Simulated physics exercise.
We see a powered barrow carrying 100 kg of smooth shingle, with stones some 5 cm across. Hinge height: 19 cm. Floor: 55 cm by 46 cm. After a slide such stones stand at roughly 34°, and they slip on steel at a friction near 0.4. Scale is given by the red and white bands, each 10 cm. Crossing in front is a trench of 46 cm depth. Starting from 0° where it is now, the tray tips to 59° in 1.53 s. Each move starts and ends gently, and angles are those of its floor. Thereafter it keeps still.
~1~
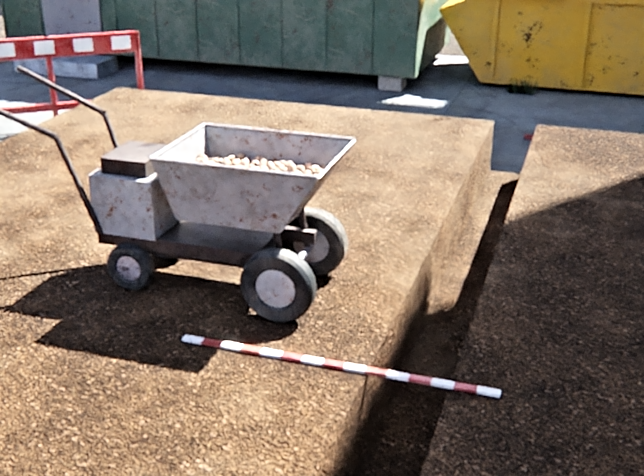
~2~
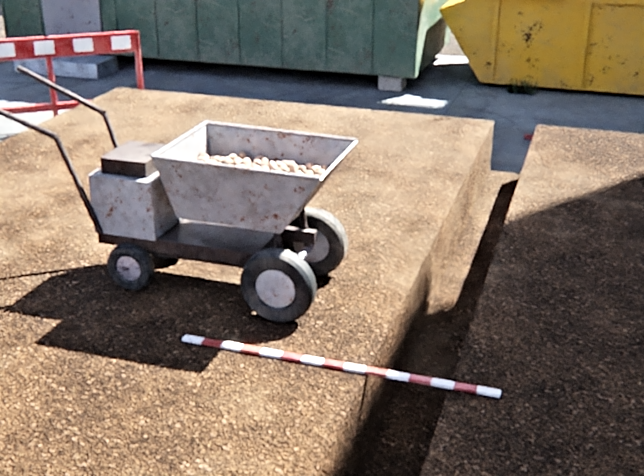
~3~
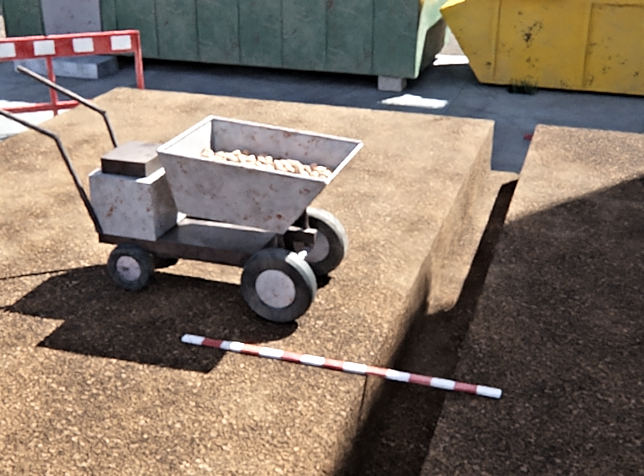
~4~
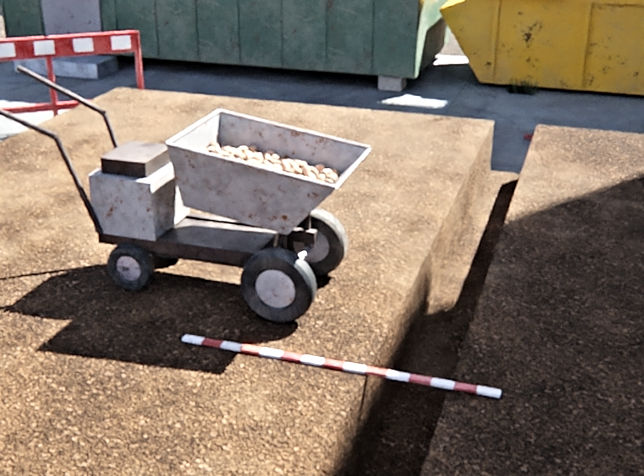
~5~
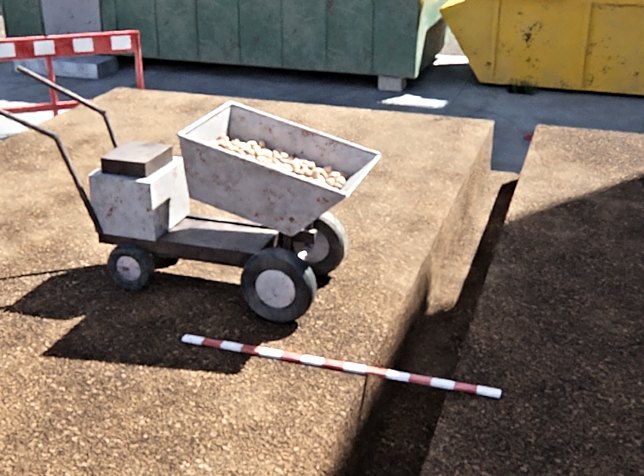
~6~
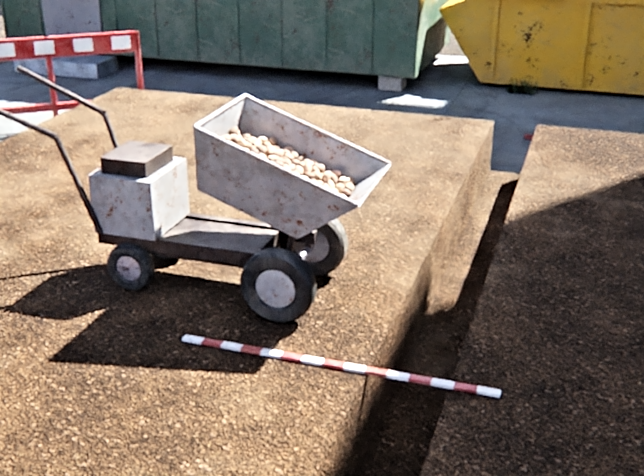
In the video, a small four-wheeled barrow loaded with pale stones stands beside a trench, behind a red and white striped pole. Its grey tray gradually tilts toward the right, the rear rising while the wheels stay in place.
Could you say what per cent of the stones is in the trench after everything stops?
I would put it at 54 per cent.
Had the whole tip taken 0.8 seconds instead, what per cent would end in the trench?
In that case some 45 per cent.
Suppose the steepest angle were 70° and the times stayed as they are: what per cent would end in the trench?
Roughly 85 per cent would end in the trench.
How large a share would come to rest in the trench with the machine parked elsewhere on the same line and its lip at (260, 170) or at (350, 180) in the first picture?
I'd expect close to 40 per cent at the first and 35 per cent at the second.
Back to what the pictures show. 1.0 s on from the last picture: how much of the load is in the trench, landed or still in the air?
Close to 15 per cent at that time.
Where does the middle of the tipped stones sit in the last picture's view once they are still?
Around (437, 387).
Then, 0.5 s after the last picture the floor is at 50°, 100 % in the tray; the foremost stones are at (383, 238).
Then, 1.0 s after the last picture the floor is at 59°, 85 % in the tray, 15 % in the trench; the foremost stones are at (475, 320).
Then, 1.4 s after the last picture the floor is at 59°, 62 % in the tray, 32 % in the trench, 6 % past the trench; the foremost stones are at (530, 329).
Then, 3.3 s after the last picture the floor is at 59°, 40 % in the tray, 54 % in the trench, 6 % past the trench; the foremost stones are at (575, 334).
